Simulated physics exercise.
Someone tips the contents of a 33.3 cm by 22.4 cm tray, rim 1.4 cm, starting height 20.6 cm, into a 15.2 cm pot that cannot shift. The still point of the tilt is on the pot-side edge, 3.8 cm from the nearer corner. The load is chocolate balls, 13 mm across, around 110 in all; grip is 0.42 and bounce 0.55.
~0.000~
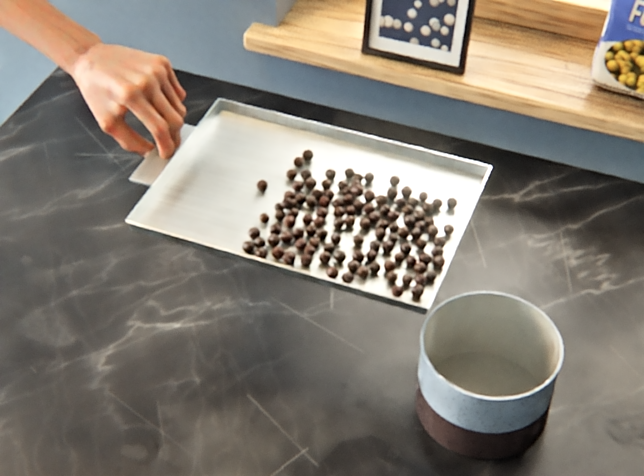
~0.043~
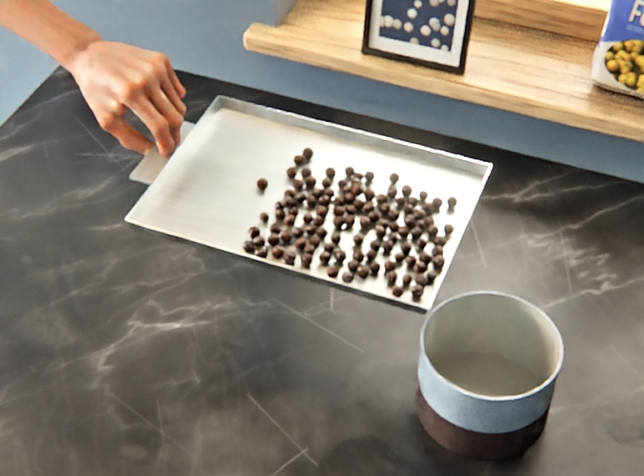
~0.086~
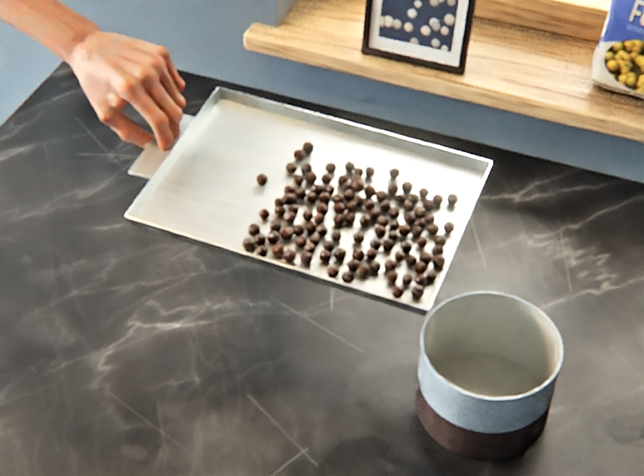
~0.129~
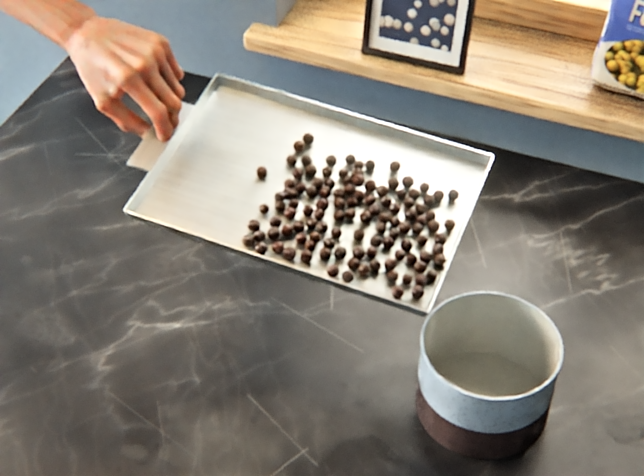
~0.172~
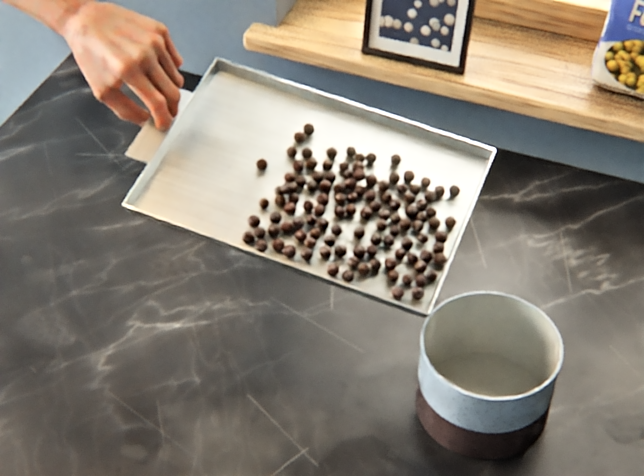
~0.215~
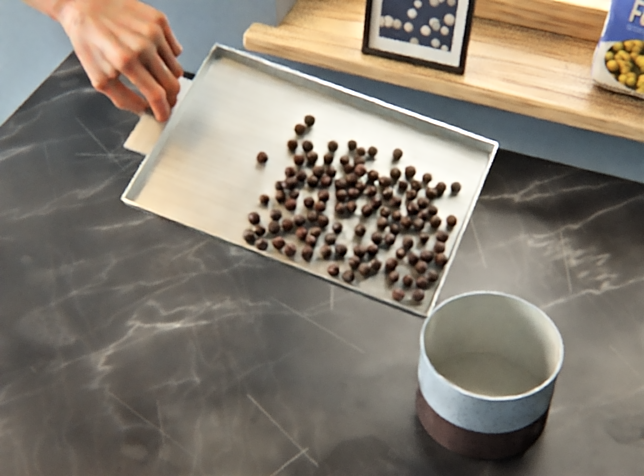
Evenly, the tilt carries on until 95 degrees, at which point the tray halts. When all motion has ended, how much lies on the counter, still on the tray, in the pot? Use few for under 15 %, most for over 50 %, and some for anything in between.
Counter: Most, left on the tray: Few, pot: Few.
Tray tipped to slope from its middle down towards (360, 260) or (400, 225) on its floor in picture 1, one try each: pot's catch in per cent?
Approximately 30 percent, then 65 percent.
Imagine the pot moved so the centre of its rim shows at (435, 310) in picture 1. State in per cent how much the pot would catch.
Some 0 per cent.
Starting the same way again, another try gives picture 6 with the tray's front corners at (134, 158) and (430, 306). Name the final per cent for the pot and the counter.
Split: Pot = 60, counter = 40.
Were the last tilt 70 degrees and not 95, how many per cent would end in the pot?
In that case it comes to about 0 in a hundred.
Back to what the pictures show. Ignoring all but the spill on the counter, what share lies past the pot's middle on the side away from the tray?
Some 40 per cent of the spill lies beyond the centre.
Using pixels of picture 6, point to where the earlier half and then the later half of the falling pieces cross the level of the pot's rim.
Roughly (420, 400) to start, and after that (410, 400).
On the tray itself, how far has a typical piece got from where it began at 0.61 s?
Roughly 4 cm.
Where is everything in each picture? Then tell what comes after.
The first frame shows tray tilt 0 degrees, front corners at (130, 219) and (426, 304); middle of the pieces at (350, 222); pot at (492, 343).
The second frame shows tray tilt 1 degrees, front corners at (130, 218) and (426, 305); middle of the pieces at (350, 221).
The third frame shows tray tilt 3 degrees, front corners at (129, 215) and (426, 306); middle of the pieces at (350, 218).
The fourth frame shows tray tilt 7 degrees, front corners at (128, 209) and (426, 308), lowest corner right front; middle of the pieces at (351, 214).
The fifth frame shows tray tilt 11 degrees, front corners at (127, 203) and (426, 310), lowest corner right front; middle of the pieces at (351, 210).
The sixth frame shows tray tilt 15 degrees, front corners at (126, 197) and (426, 312), lowest corner right front; middle of the pieces at (352, 207); pot at (492, 343). Its pace works out near 95 degrees a second.
Then, at 0.61 s, tilt 53 degrees; the tray holds 100 %, the pot 0 %.
Then, at 0.88 s, tilt 79 degrees; the tray holds 100 %, the pot 0 %.
Then, at 1.25 s, tilt 95 degrees; the tray holds 0 %, the pot 5 %.
By 2.6 s all is still; counter 90 %, tray 0 %, pot 10 %.
